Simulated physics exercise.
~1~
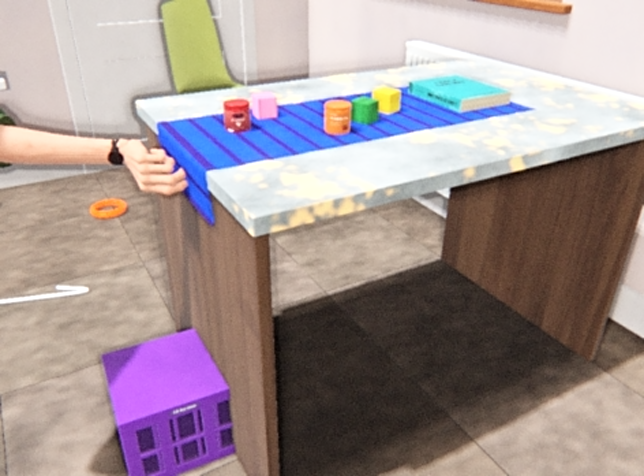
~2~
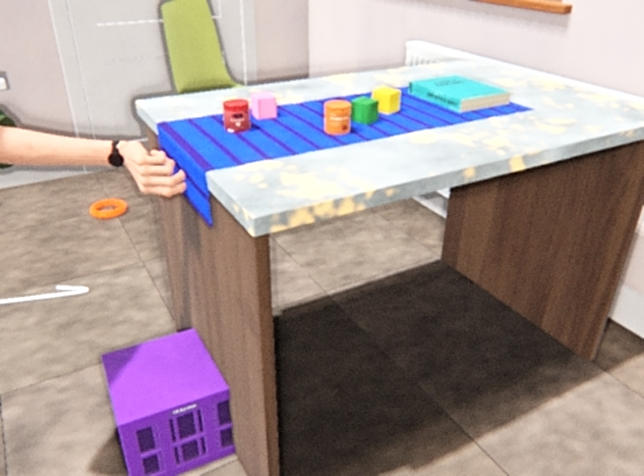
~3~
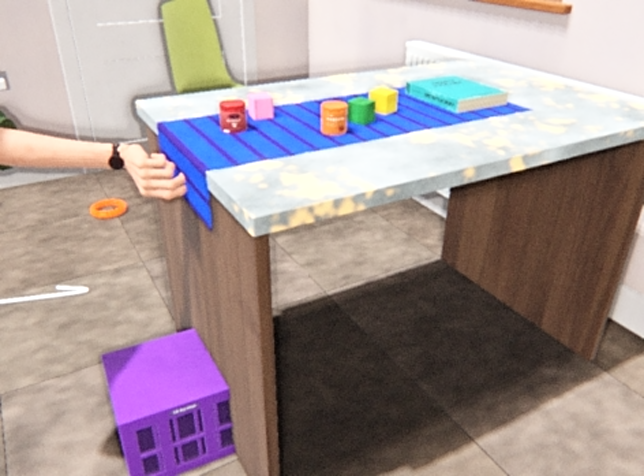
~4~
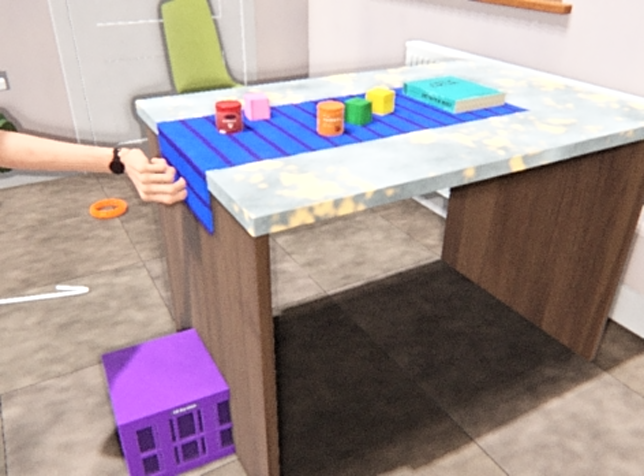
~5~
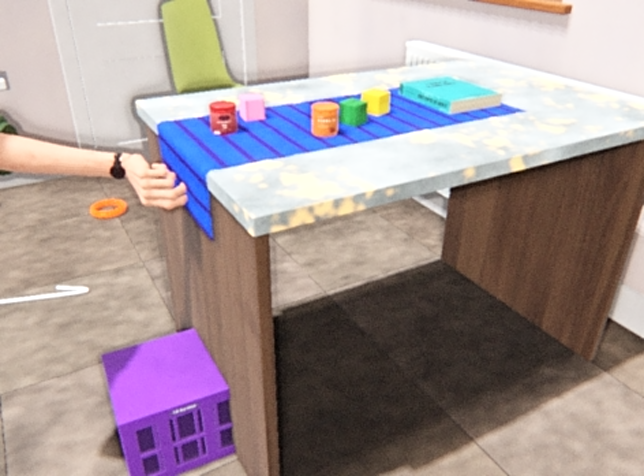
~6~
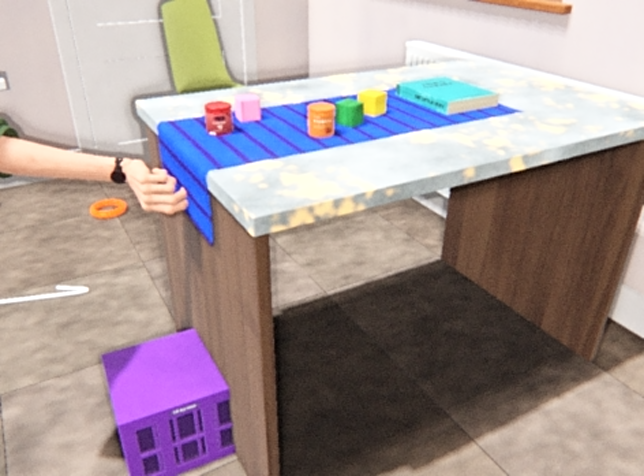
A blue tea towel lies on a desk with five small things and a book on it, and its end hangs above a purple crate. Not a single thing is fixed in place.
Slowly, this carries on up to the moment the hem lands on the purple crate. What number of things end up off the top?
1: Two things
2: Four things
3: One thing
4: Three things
Four things (2).
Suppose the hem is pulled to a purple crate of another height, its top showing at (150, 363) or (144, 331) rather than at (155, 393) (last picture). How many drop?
Counts: 3 / 2.
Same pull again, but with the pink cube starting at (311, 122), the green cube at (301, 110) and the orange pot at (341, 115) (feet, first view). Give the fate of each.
The pink cube goes over, the green cube comes down, the orange pot drops off.
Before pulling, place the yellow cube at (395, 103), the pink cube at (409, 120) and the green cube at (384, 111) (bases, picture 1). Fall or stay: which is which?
The yellow cube ends up still aboard, the pink cube ends up still aboard, the green cube ends up still aboard.
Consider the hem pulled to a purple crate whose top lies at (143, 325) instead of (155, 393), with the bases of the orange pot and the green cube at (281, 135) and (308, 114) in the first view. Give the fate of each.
As for the orange pot, it leaves the top; as for the green cube, it stays in place.
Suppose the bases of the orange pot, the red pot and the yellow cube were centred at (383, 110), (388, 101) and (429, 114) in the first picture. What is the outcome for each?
Briefly: Orange pot stays; red pot stays; yellow cube stays.
A little later, hem near (193, 293); red pot and pink cube gone.
Next, hem near (197, 347); red pot, pink cube and orange pot gone.
When it is over, hem on the crate; red pot, pink cube, orange pot and green cube gone. The desk loses four.
